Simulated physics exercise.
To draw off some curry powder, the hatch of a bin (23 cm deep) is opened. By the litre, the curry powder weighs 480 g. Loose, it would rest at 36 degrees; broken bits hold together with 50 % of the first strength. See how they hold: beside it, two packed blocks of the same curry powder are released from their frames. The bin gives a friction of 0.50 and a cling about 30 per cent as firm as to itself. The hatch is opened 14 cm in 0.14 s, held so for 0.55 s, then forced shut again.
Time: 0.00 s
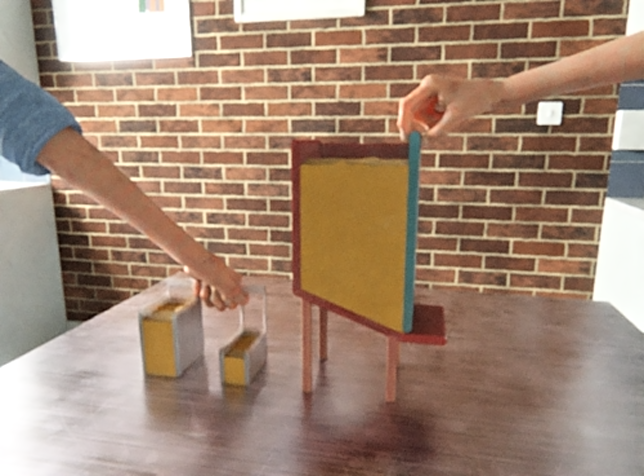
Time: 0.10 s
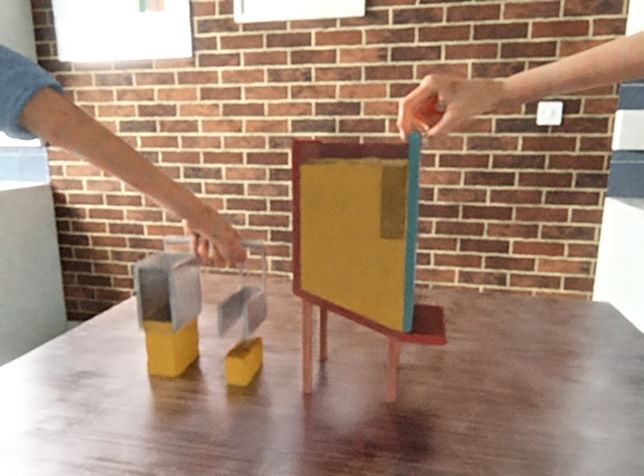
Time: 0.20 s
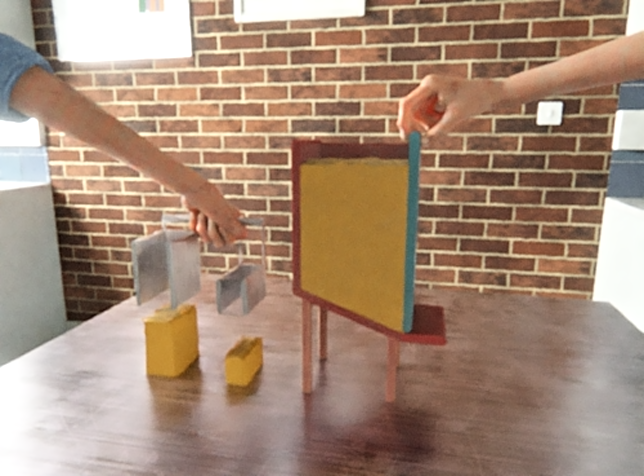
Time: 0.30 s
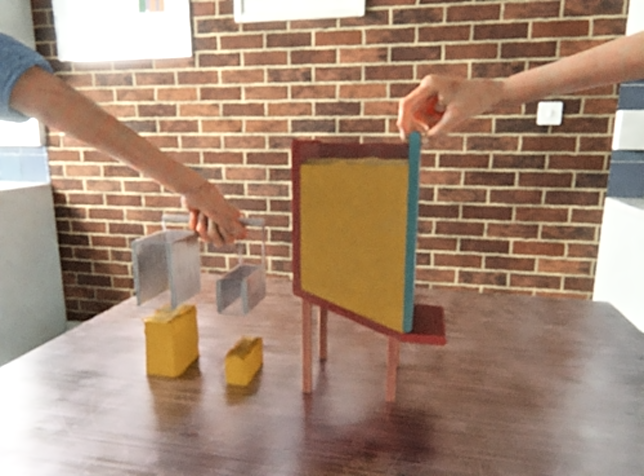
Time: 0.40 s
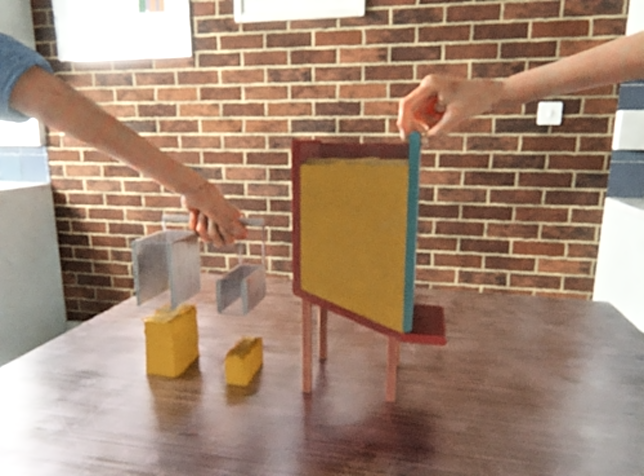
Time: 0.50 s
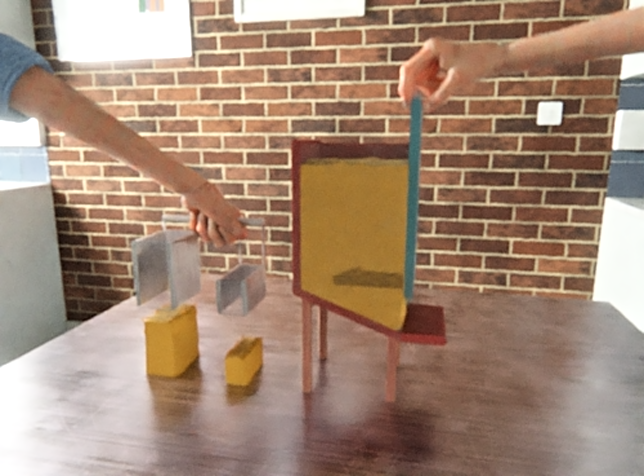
Two pale casings were lifted by a hand on the left off two yellow blocks, which stayed standing on the table; then another hand raised the blue hatch of the powder-filled bin a little.
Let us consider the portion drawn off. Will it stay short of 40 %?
Yes, it ends below 40 %.
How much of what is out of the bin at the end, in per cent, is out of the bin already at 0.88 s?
Looks like roughly 20 %, give or take.
After 0.68 s, the hatch is 14 cm open and 0 % is out.
After 0.88 s, the hatch is 14 cm open and 4 % is out.
After 1.08 s, the hatch is 14 cm open and 15 % is out.
After 1.29 s, the hatch is 3.2 cm open and 23 % is out.
After 1.61 s, the hatch is shut and 24 % is out.
